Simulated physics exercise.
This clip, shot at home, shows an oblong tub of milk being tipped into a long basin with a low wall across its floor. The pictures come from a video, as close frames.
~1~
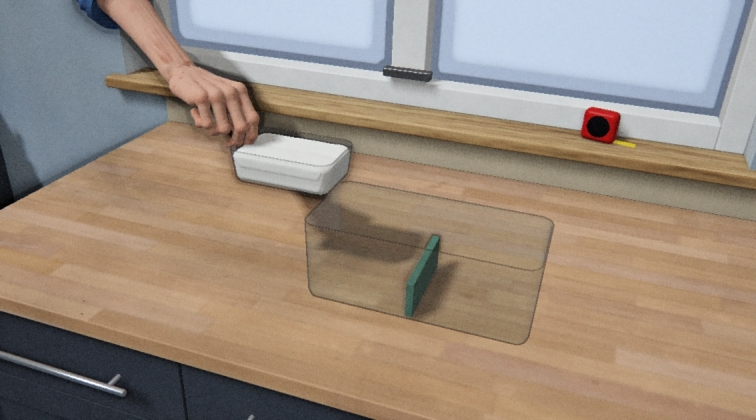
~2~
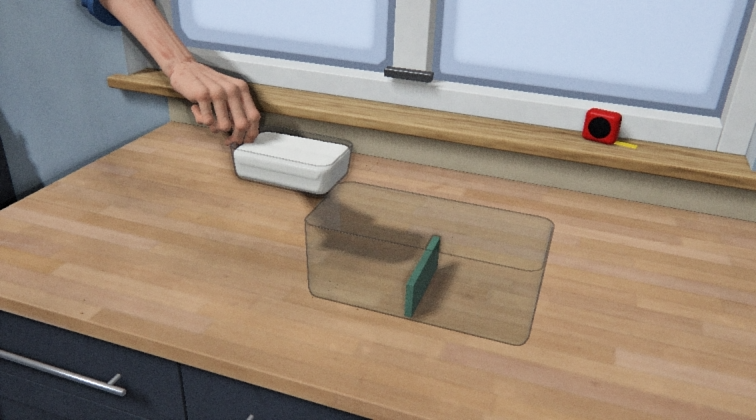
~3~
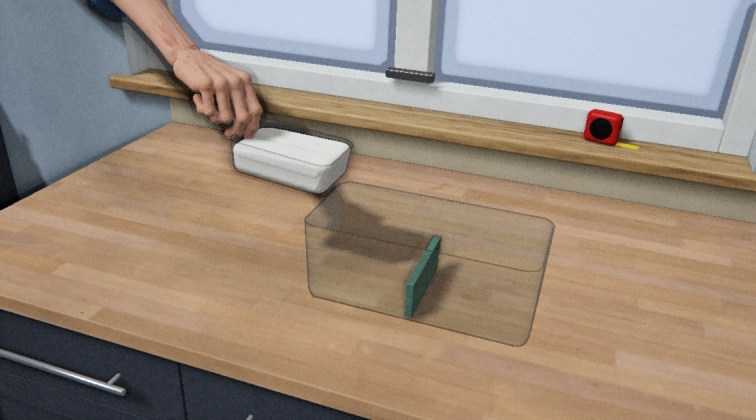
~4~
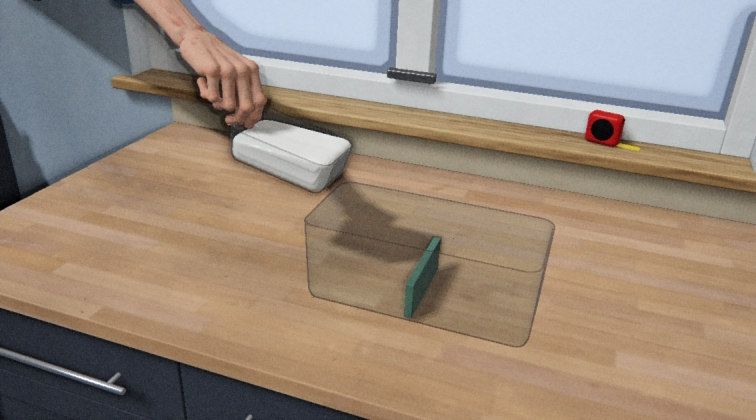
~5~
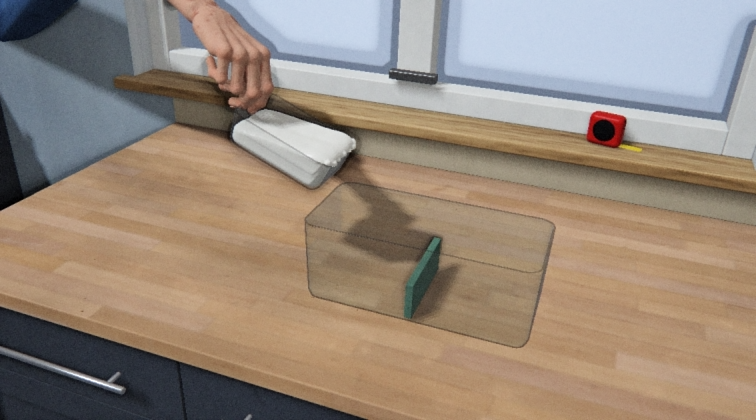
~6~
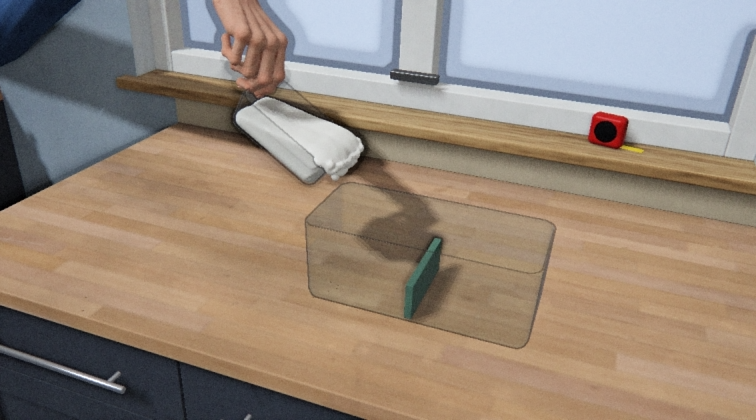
On a wooden kitchen counter beneath a window, a hand holds a white oblong tub next to a long, clear basin with a low green wall across its floor. The hand lifts the tub's left end, tilting it gradually rightward, and white milk bulges over its lower right edge.
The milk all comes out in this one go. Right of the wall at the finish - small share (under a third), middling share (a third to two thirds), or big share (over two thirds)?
Small.
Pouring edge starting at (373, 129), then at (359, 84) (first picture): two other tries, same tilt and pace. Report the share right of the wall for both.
It comes to about 75 %, followed by about 70 %.
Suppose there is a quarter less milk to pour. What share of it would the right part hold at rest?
The share comes to some 10 parts in a hundred.
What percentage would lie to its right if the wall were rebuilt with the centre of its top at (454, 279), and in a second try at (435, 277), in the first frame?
Result: 15 % first, 25 % second.
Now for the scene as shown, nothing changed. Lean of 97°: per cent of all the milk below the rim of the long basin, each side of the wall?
Near 45 in a hundred left, near 0 in a hundred right.
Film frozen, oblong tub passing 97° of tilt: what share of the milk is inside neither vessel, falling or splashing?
About 45 per cent.
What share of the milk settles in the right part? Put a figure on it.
Some 20 per cent.
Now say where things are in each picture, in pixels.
In the first frame, tilt 0°; pouring edge (342, 155); surface from (248, 142) to (342, 158); the long basin's rim runs from (323, 201) to (549, 245); the wall's top is at (424, 259).
In the second frame, tilt 1°; pouring edge (342, 156); surface from (249, 140) to (343, 157).
In the third frame, tilt 6°; pouring edge (342, 156); surface from (248, 136) to (343, 155).
In the fourth frame, tilt 13°; pouring edge (342, 156); surface from (249, 128) to (344, 151).
In the fifth frame, tilt 22°; pouring edge (342, 156); surface from (249, 117) to (338, 147); 4 per cent is over the edge.
In the sixth frame, tilt 33°; pouring edge (342, 156); surface from (252, 104) to (333, 139); 11 per cent is over the edge.
A moment on, the oblong tub is tipped on its side and 7 per cent is still to pour, 46 is left of the wall and 0 right of it.
Next, the oblong tub is tipped right over and 0 per cent is still to pour, 76 is left of the wall and 19 right of it.
Then the oblong tub is tipped right over and 0 per cent is still to pour, 79 is left of the wall and 17 right of it.
Later the oblong tub is tipped right over and 0 per cent is still to pour, 79 is left of the wall and 18 right of it.
Finally, 79 per cent lies left of the wall, 18 right of it and 3 outside.
